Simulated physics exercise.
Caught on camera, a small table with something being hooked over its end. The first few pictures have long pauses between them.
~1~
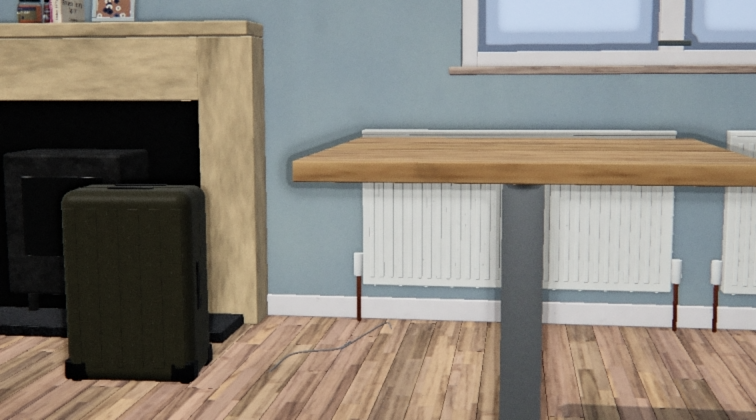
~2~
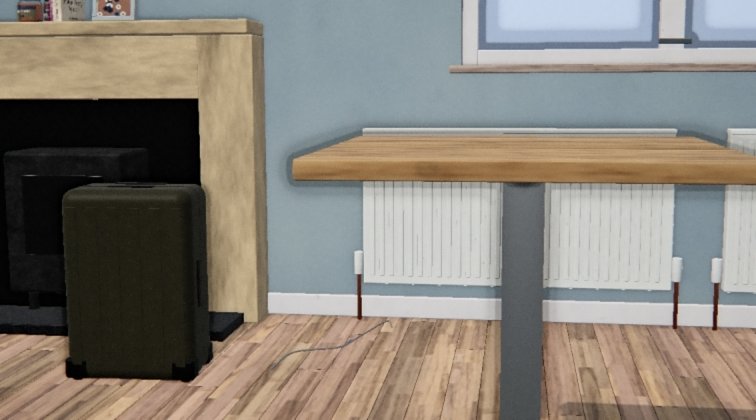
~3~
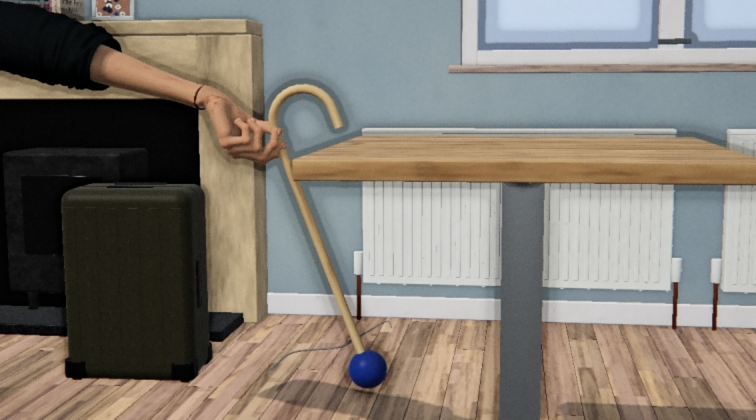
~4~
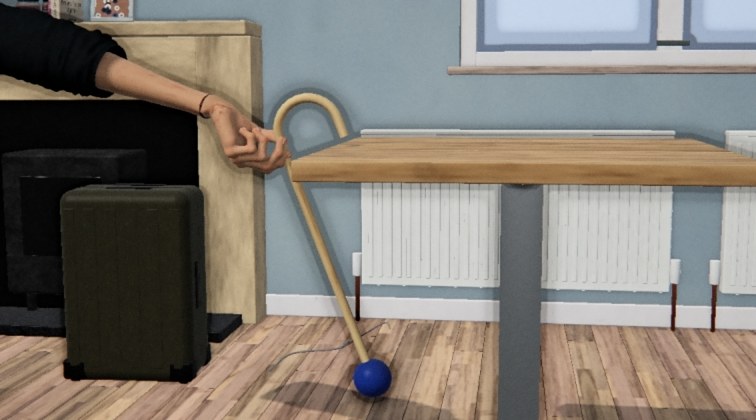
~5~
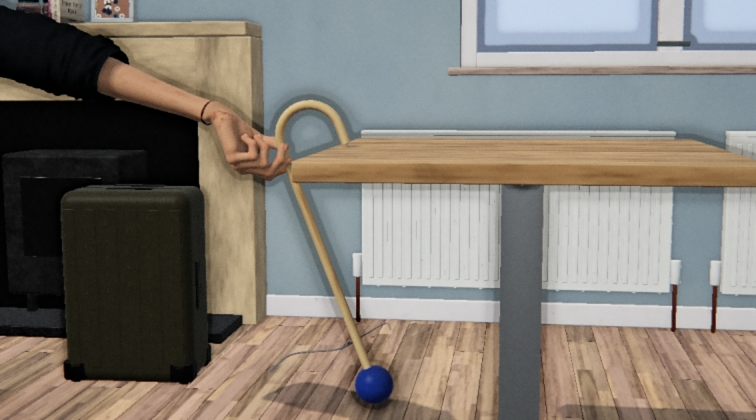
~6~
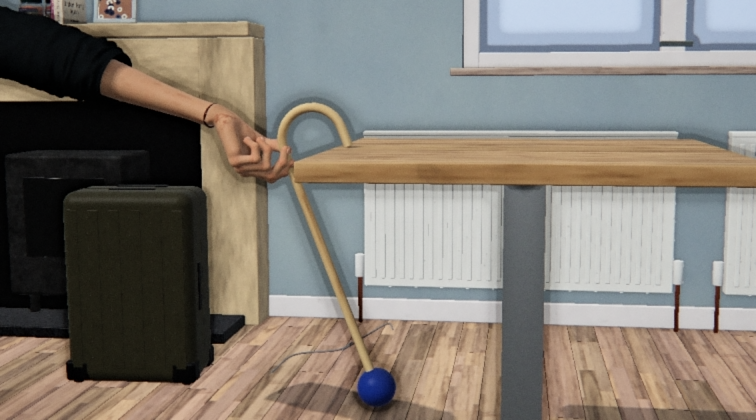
An arm reached in from the left with a hooked cane that had a blue ball at its bottom, lowered its hook onto the left end of the wooden table, and kept hold of it.
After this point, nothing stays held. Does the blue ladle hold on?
Most likely it keeps its grip on the table.
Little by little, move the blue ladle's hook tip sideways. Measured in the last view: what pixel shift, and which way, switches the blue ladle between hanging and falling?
Left, 16 pixels.
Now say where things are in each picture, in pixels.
The first frame shows table (524, 157).
The second frame shows table (524, 155).
The third frame shows still on the way; blue ladle (341, 236); table (524, 156).
The fourth frame shows still on the way; blue ladle (346, 245); table (523, 157).
The fifth frame shows still on the way; blue ladle (347, 252); table (523, 158).
The sixth frame shows in place, still held; blue ladle (350, 254); table (525, 158).
Then, 0.30 s past the last view, blue ladle at rest near (349, 255).
Finally, the blue ladle stays hooked on the edge, near (349, 255).
